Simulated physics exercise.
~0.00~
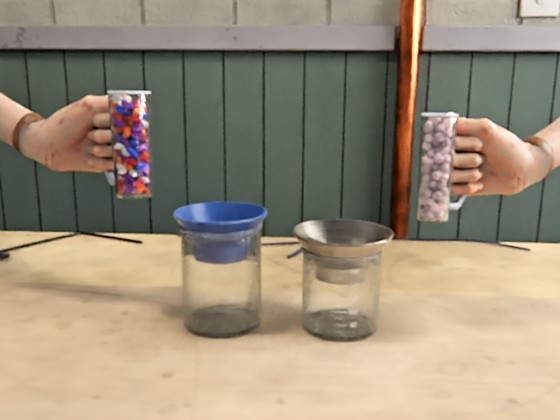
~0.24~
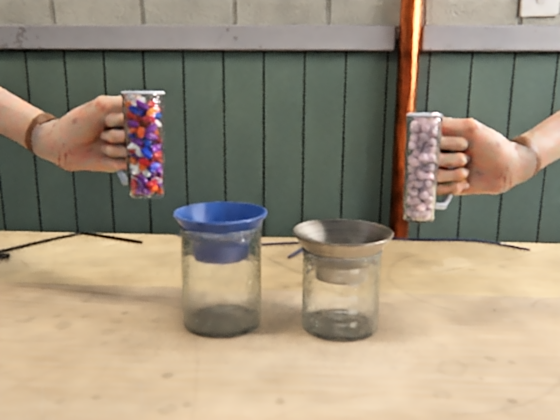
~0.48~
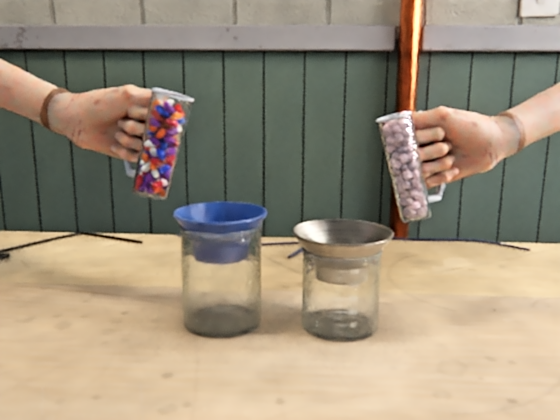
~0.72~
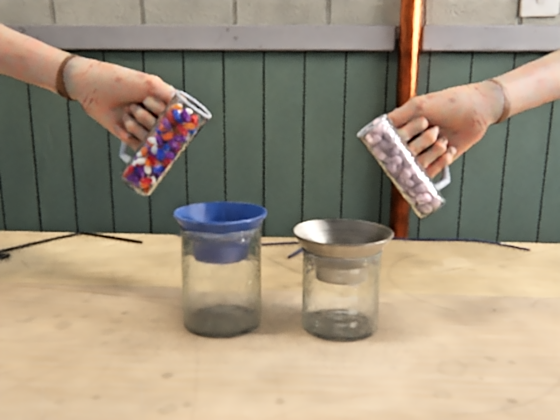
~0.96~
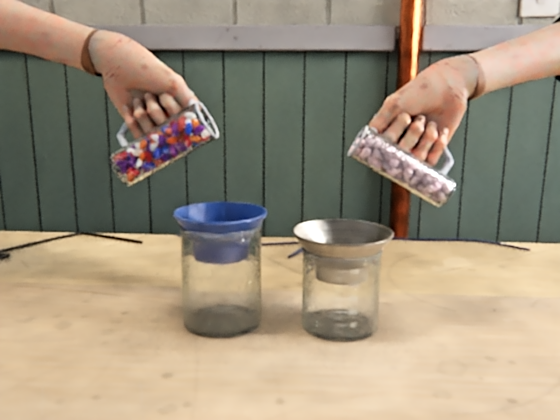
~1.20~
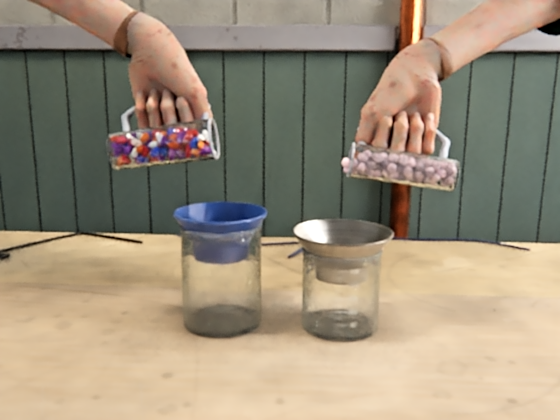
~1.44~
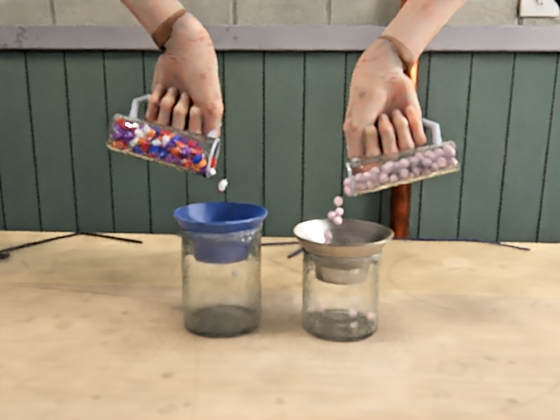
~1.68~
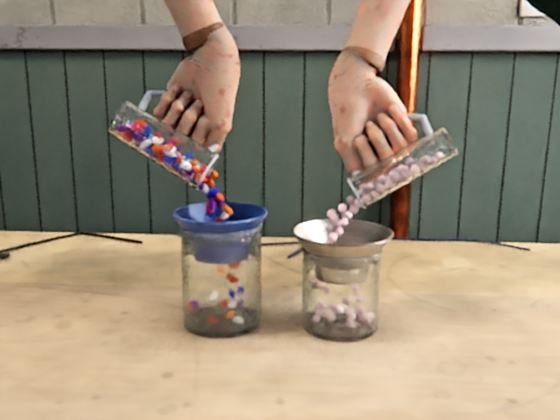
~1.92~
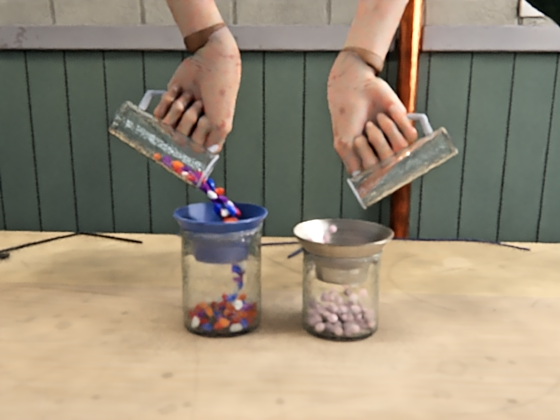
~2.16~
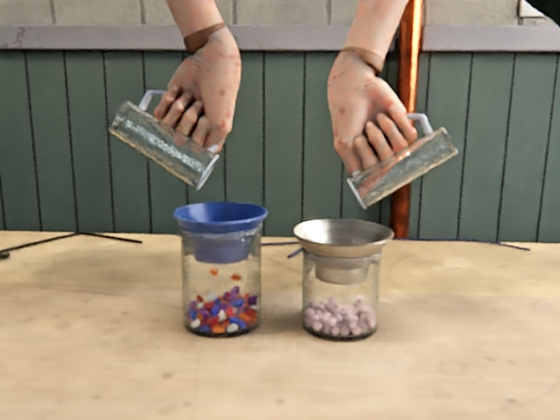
Two hands tip cups of colourful and pale beads through funnels, emptying both into jars.
